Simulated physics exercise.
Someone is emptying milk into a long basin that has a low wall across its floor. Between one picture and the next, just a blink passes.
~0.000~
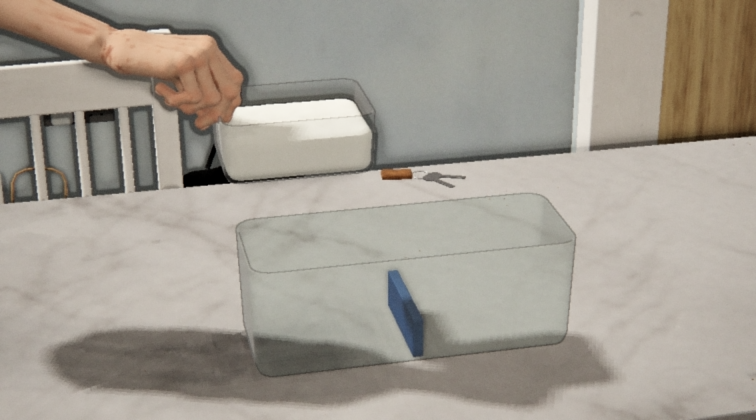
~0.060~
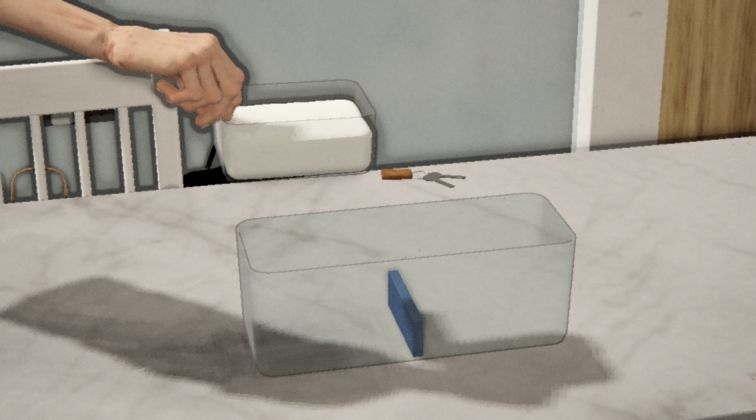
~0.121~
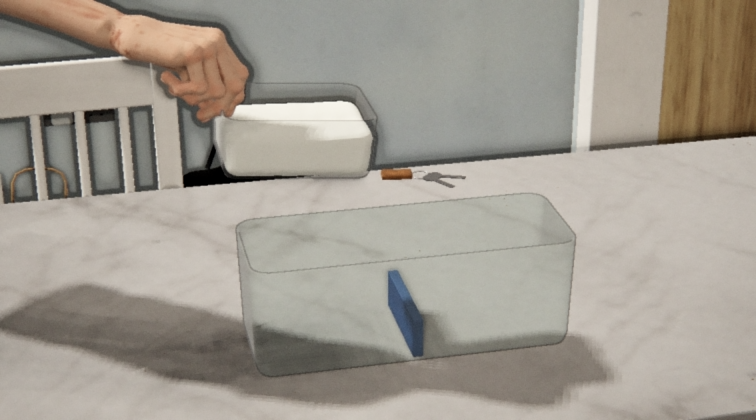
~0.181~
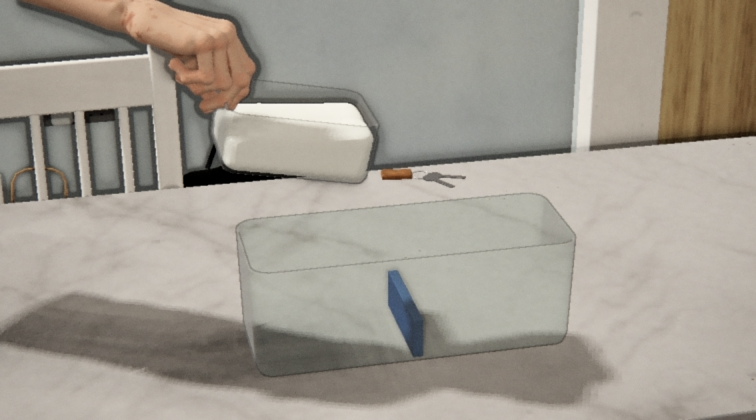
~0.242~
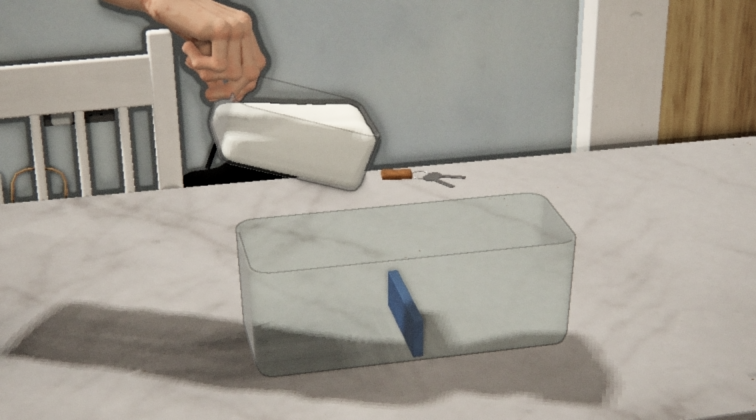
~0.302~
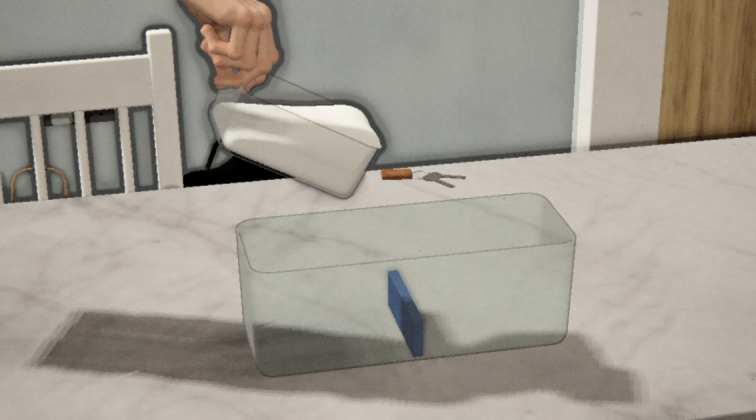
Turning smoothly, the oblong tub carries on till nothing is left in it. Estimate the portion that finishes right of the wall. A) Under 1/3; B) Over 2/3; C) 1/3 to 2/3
1/3 to 2/3 (C).
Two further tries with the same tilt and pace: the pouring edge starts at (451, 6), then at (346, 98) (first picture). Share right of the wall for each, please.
Close to 80 in a hundred, then close to 45 in a hundred.
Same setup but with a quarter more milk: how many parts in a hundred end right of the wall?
I'd say roughly 60 percent.
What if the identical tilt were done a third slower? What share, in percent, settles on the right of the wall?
Around 60 per cent ends up there.
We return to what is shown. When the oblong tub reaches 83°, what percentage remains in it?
Close to 20 parts in a hundred remain.
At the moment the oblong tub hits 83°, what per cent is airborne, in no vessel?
About 40 %.
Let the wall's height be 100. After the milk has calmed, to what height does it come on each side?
It settles around 30 on the left side and around 40 on the right side.
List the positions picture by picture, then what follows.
In the first frame, it leans 0°; its right rim is at (365, 98); the milk meets the walls at (219, 126) and (362, 114); the long basin's rim runs from (243, 249) to (560, 218); the wall's top is at (405, 296).
In the second frame, it leans 1°; its right rim is at (366, 99); the milk meets the walls at (220, 125) and (362, 115).
In the third frame, it leans 5°; its right rim is at (368, 104); the milk meets the walls at (219, 124) and (363, 116).
In the fourth frame, it leans 11°; its right rim is at (369, 111); the milk meets the walls at (220, 122) and (364, 117).
In the fifth frame, it leans 19°; its right rim is at (370, 121); the milk meets the walls at (219, 121) and (366, 119).
In the sixth frame, it leans 29°; its right rim is at (370, 134); the milk meets the walls at (218, 118) and (368, 124); 3 per cent is over the edge.
A moment on, the oblong tub is tipped on its side and 21 per cent is still to pour, 2 is left of the wall and 37 right of it.
Next, the oblong tub is tipped right over and 6 per cent is still to pour, 25 is left of the wall and 57 right of it.
Then the oblong tub is tipped right over and 1 per cent is still to pour, 34 is left of the wall and 57 right of it.
Later the oblong tub is tipped right over and 0 per cent is still to pour, 36 is left of the wall and 57 right of it.
At rest 36 per cent lies left of the wall, 57 right of it and 7 outside.
